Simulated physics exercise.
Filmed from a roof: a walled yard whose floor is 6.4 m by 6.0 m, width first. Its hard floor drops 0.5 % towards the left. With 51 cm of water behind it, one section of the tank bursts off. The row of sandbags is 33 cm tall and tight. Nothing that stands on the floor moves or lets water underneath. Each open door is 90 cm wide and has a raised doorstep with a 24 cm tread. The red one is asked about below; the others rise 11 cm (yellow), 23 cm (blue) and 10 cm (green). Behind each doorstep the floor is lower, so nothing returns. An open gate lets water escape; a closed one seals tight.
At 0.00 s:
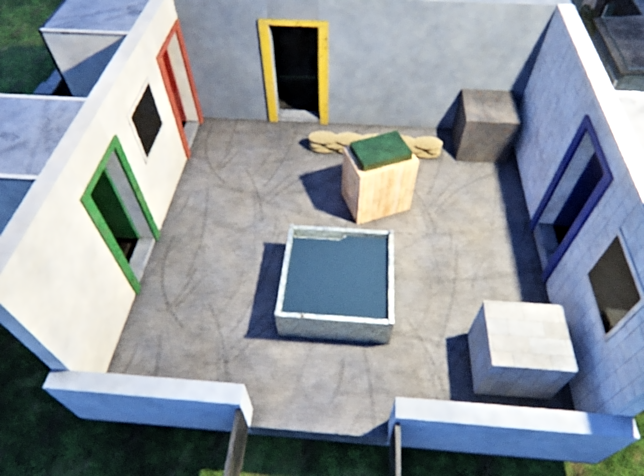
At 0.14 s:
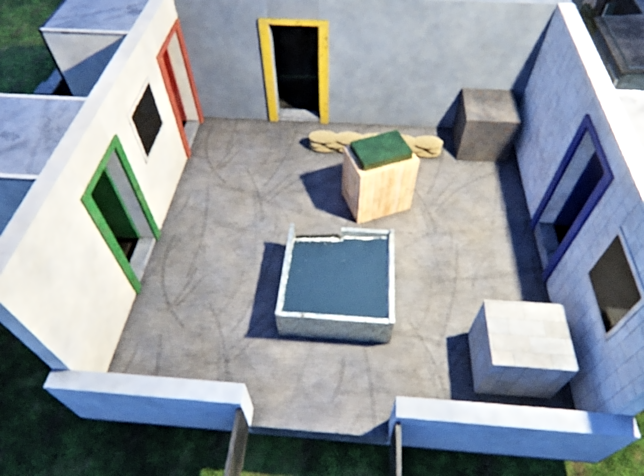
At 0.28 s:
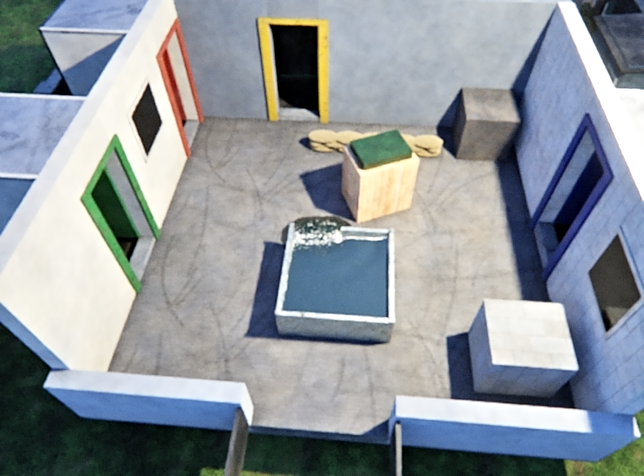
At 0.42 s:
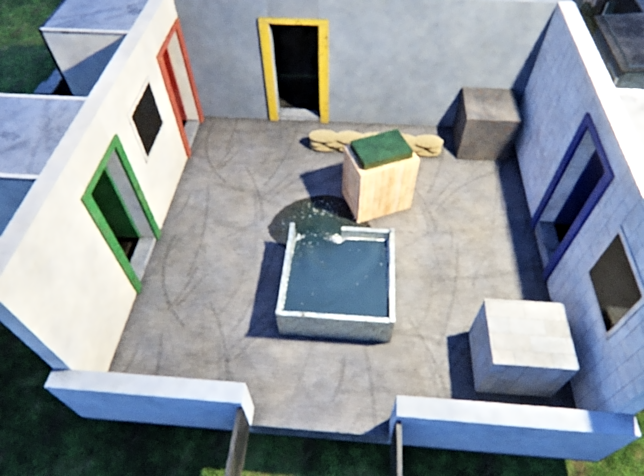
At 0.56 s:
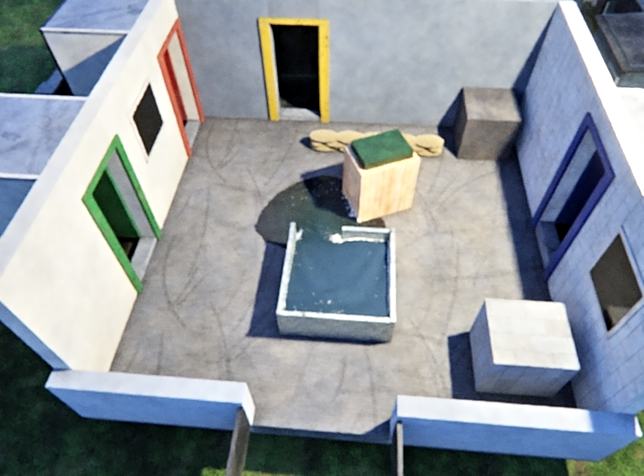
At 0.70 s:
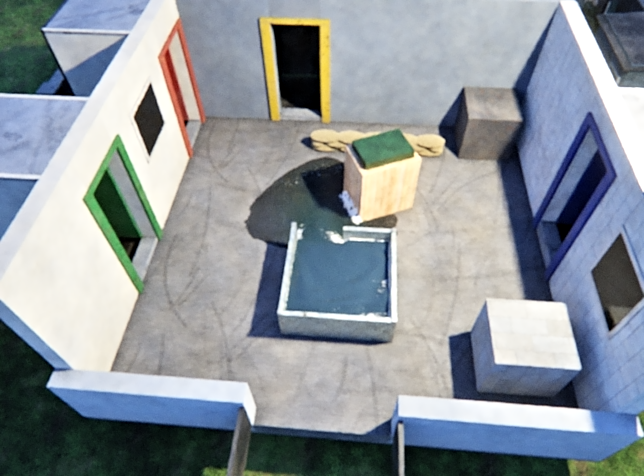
Water pouring from a broken far side of a square tank in a walled yard, spreading a dark pool around a wooden crate.
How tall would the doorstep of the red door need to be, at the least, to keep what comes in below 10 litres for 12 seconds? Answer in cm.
It would have to be roughly 17 cm high.
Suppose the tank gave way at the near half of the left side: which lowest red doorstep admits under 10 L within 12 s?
About 6.5 cm.
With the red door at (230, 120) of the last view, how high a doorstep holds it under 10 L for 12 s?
About 16 cm.
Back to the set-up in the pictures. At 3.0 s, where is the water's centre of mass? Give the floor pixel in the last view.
Near (306, 207).
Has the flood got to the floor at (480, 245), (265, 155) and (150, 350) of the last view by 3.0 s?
In that order: Still dry, wet, still dry.
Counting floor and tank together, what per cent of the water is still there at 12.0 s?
Roughly 92 in a hundred.
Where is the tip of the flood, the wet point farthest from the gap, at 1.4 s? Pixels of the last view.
Near (289, 121).
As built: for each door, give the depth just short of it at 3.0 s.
In cm: Red 20, yellow 10, blue 0, green 0.
After 1.4 s water covers 20 % of the floor, deepest (22 cm) near (318, 239); it has not reached the red door.
After 3.0 s water covers 35 % of the floor, deepest (26 cm) near (204, 118); 20 cm at the red door, 8 litres in over its 10 cm doorstep.
After 12.0 s water covers 90 % of the floor, deepest (6 cm) near (340, 123); 5 cm at the red door, 61 litres in over its 10 cm doorstep.
At the red door as built, the water arrived by 2.1 s and peaked near 20 cm at 3.0 s.
With a doorstep of 15 cm, 19 litres would have come in within the 12 s; with 20 cm, 5 litres. So under 10 litres takes about 17 cm.
